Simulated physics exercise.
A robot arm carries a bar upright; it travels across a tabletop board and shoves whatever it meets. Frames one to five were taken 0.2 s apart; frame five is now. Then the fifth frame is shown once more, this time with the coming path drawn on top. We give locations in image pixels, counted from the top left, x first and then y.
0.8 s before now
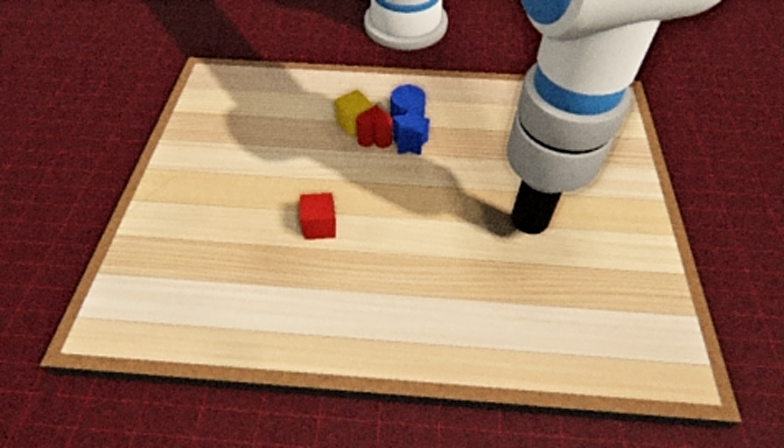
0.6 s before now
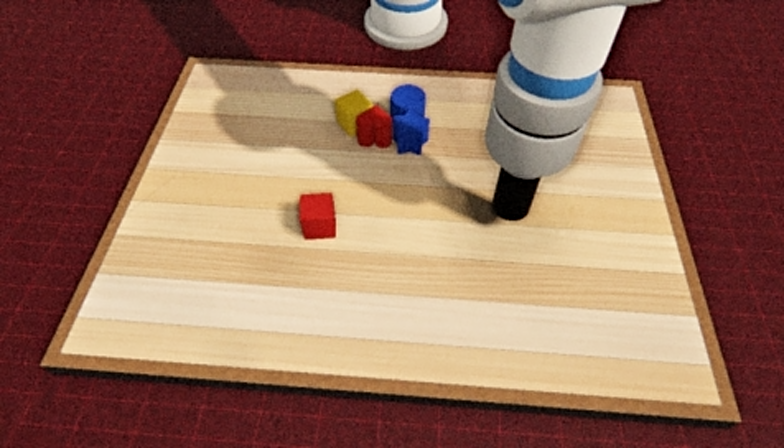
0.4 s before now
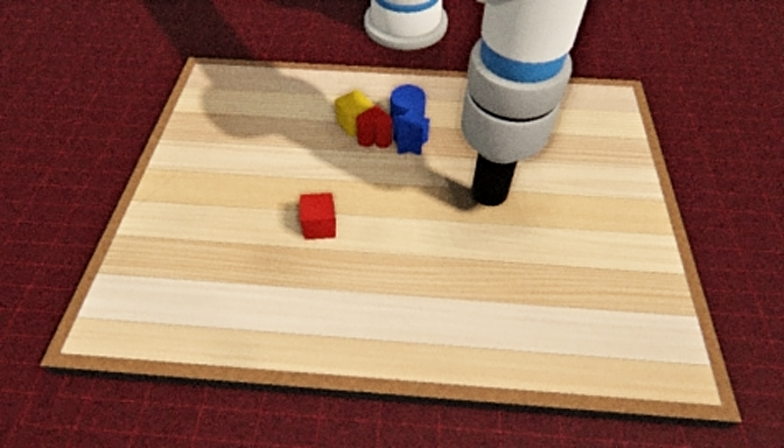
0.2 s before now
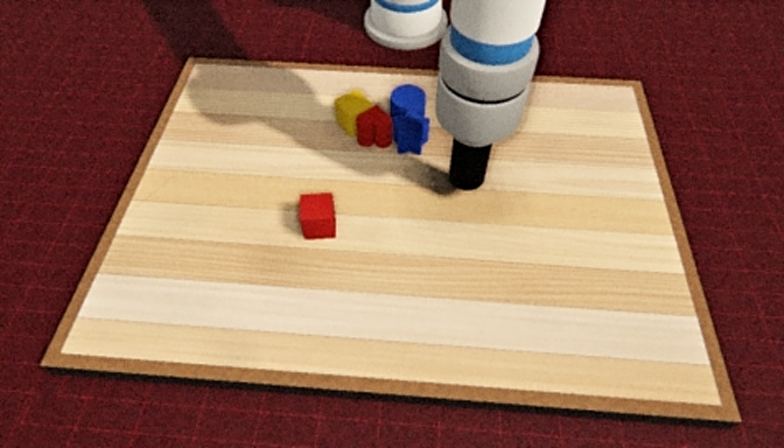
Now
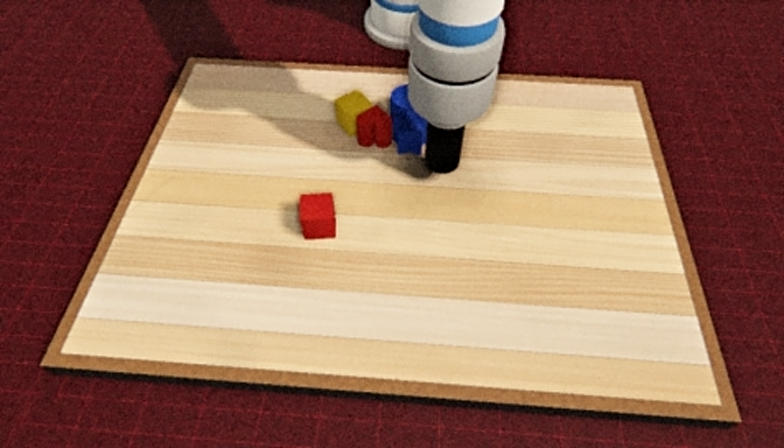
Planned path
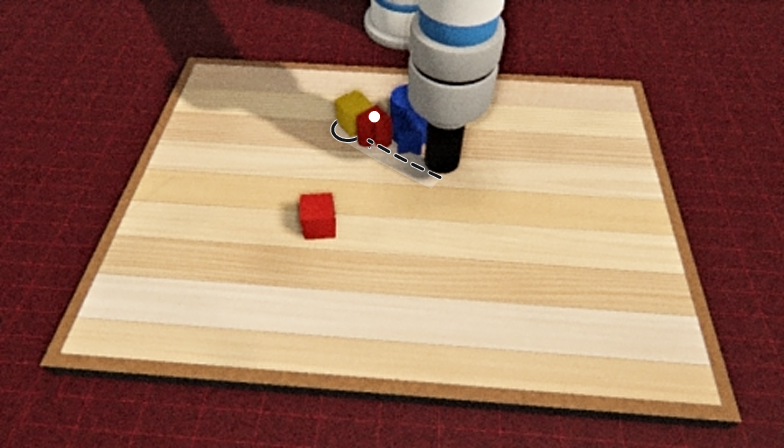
On a pale striped wooden board over dark red flooring, a red cube sits apart from a small cluster of yellow, red and blue blocks. A white and grey robot arm with a black tip moves steadily left and away toward the cluster, partly covering the blue blocks, while every block stays still.
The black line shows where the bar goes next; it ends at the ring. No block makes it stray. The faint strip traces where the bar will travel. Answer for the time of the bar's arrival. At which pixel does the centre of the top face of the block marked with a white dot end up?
So, by the moment the path ends, you'll find the top centre of the block marked with a white dot at (330, 88).
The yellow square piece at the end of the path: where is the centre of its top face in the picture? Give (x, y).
My estimate: (318, 73).
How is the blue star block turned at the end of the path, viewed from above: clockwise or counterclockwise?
Looking down, my answer is that the blue star block rotates clockwise.
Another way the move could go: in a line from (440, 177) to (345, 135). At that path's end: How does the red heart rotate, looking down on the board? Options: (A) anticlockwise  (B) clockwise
Answer: B.
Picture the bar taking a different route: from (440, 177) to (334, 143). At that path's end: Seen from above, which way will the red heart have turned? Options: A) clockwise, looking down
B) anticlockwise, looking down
That would be A.
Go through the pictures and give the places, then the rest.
Tip of the bar (530, 219), middles of tops, yellow square piece (353, 102), red heart (374, 117), blue round block (408, 95), blue star block (411, 122), in the first frame.
Bar (511, 207), nothing pushed, in the second frame.
Bar (489, 193), nothing pushed, in the third frame.
Bar (466, 177), nothing pushed, in the fourth frame.
Bar (442, 161), yellow square piece (353, 102), red heart (374, 117), blue round block partly hidden, blue star block (411, 122), in the fifth frame.
The line goes in a line from (440, 177) to (349, 129); the dot is on the red heart.
The first path, step by step. One third of the way, bar (407, 145); blue round block (408, 92); blue star block (409, 118).
Two thirds of the way, bar (376, 128); yellow square piece (338, 90); red heart (355, 104); blue round block (409, 89); blue star block (403, 111), turned 50° clockwise.
At the end, bar (347, 112); yellow square piece (318, 73); red heart (330, 88), turned 15° clockwise; blue round block (409, 89); blue star block (402, 111), turned 50° clockwise.
